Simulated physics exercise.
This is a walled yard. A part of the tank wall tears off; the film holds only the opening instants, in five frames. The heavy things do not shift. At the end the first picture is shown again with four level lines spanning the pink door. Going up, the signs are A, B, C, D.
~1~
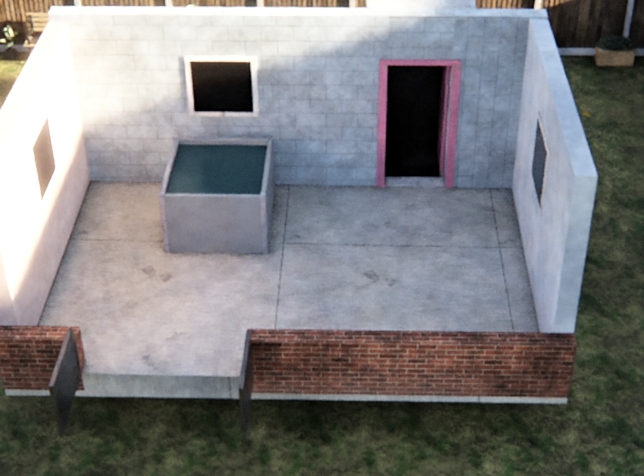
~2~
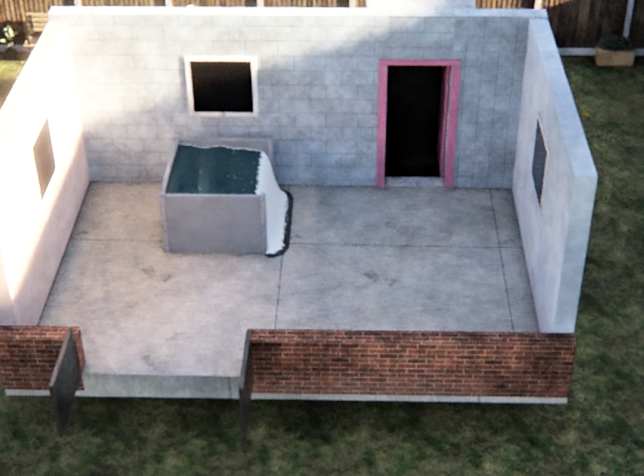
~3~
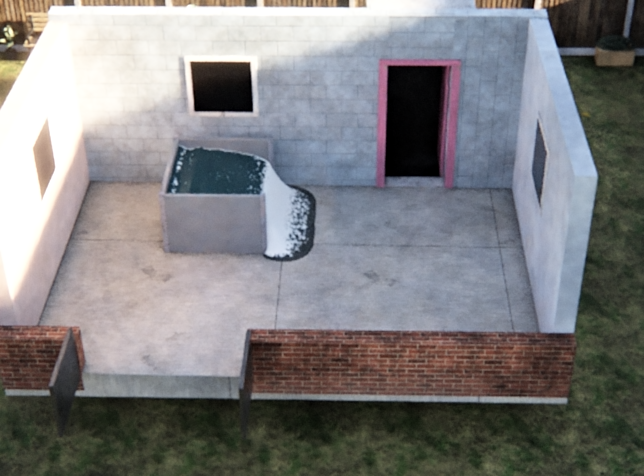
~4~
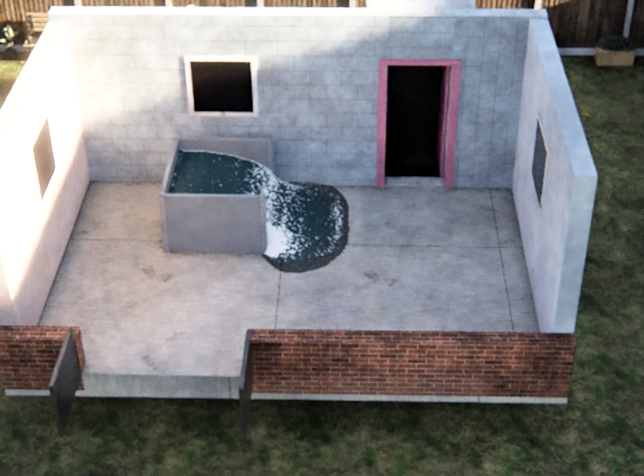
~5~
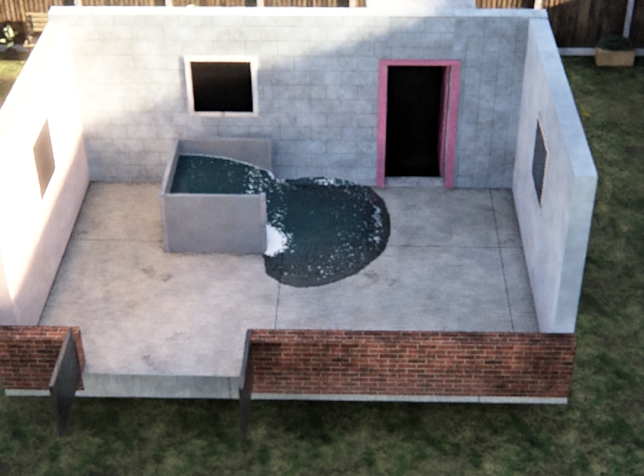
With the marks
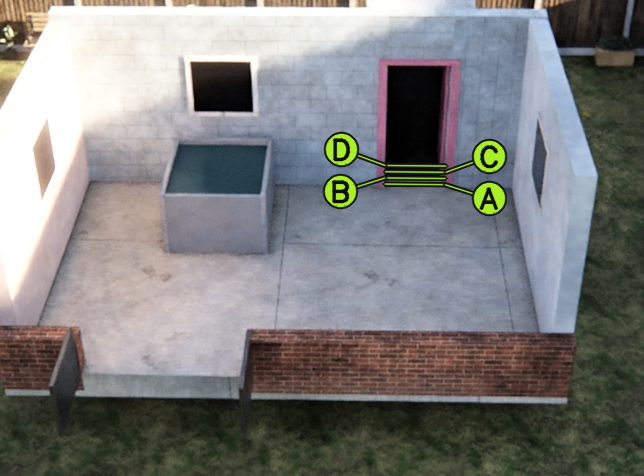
In a walled yard, water pours from a tank's right side and spreads across the floor.
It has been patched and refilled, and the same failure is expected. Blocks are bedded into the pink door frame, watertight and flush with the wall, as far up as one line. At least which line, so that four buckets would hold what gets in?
Go for B.
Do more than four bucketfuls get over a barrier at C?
No.
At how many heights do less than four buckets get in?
Three.
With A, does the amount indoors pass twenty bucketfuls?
No, it does not.
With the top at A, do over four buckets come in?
Yes, that goes wrong.
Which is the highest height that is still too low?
It is A.
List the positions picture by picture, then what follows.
In the first frame, water in the tank at rest, its middle at (218, 171); foot of the pink doorway at (414, 187); open gate at (163, 324).
In the second frame, front seen at (264, 219), 2 % of the ground wet.
In the third frame, front seen at (286, 257), 4 % of the ground wet.
In the fourth frame, front seen at (317, 263), 9 % of the ground wet.
In the fifth frame, front seen at (378, 246), 15 % of the ground wet.
On the marked copy, A at (414, 184); B at (415, 178); C at (415, 172); D at (415, 165); from the bottom up A, B, C, D.
With A, about 9 bucketfuls get in.
With B, a splash gets over, under a bucket.
With C, nothing gets over.
With D, nothing gets over.
